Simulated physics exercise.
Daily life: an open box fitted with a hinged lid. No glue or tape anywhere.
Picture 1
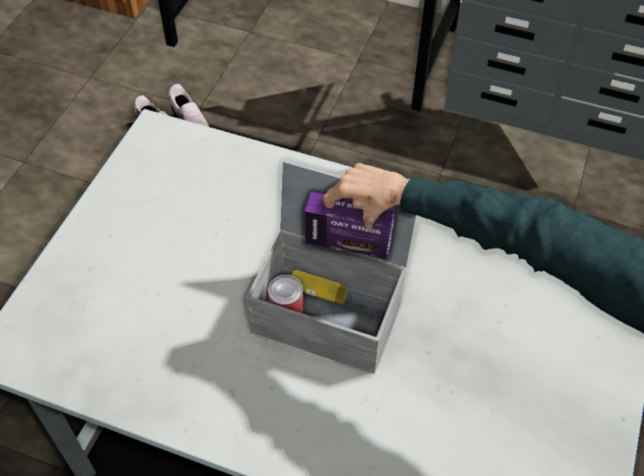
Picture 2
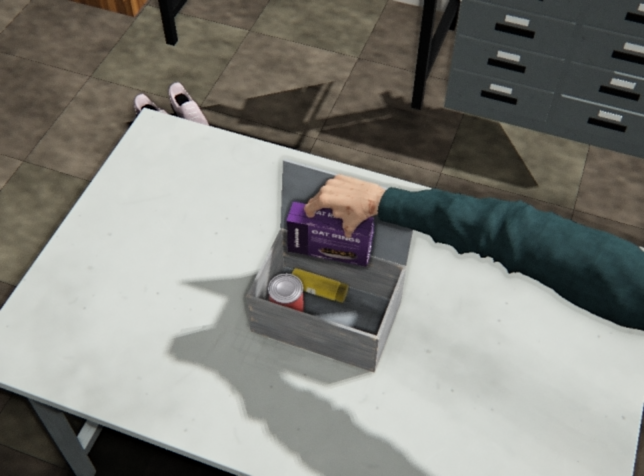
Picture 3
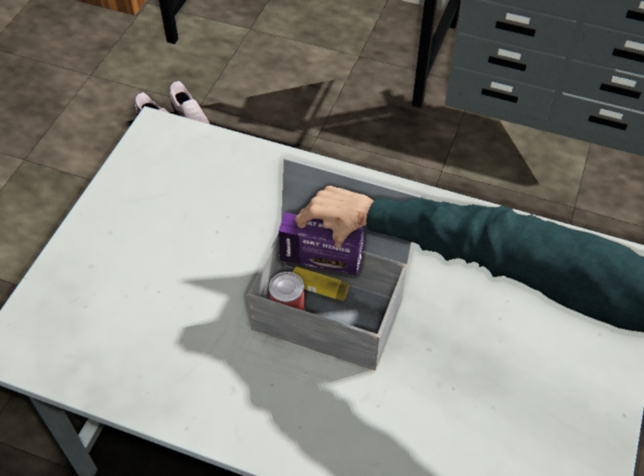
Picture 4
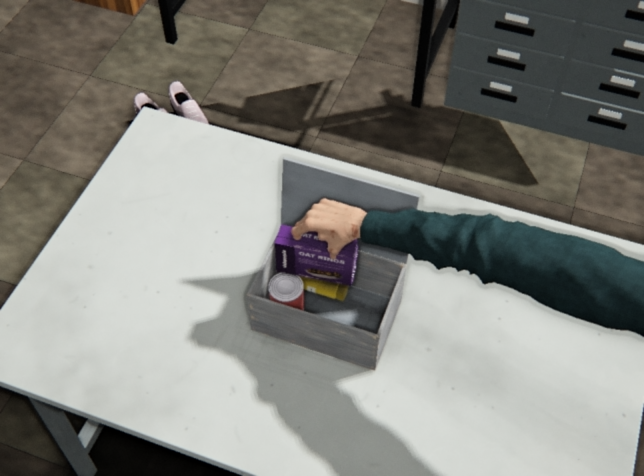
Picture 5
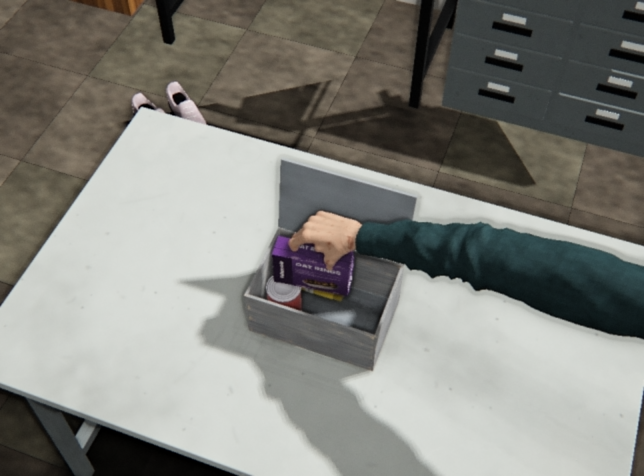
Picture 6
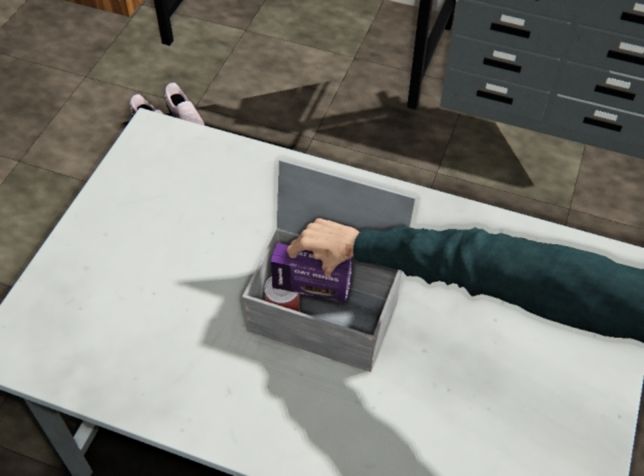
A white table stands on a brown tiled floor beside grey drawers, seen from above at an angle. On it sits an open grey box with a raised lid, holding a red-and-white can at left and a yellow shaker, with pale pink shoes beyond the table. From the right, a dark-green-sleeved arm lowers a purple packet leftward into the box, gradually covering the shaker.
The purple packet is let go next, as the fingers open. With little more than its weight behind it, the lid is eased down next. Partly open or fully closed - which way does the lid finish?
Partly open.
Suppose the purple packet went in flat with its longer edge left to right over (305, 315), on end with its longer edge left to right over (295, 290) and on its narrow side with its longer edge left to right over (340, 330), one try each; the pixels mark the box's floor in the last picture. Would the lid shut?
In order, the lid gets blocked, then gets blocked, then fits down.
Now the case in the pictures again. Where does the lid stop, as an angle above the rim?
Near 40° up from the rim.
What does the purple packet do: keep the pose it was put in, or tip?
Well, the purple packet ends up skewed.
Then, 0.30 s later than the last frame, purple packet tilted by 56° near (329, 286).
Then, 1.00 s later than the last frame, lid starting down; purple packet on its side near (361, 296).
Then, 1.40 s later than the last frame, lid 72° above the rim; purple packet on its side near (361, 296).
Then, 1.70 s later than the last frame, lid 50° above the rim; purple packet on its side near (361, 296).
When it is over, lid 40° above the rim; lying over in the box, purple packet; the other 2 as before. End places, in pixels of the last picture, purple packet near (361, 296).
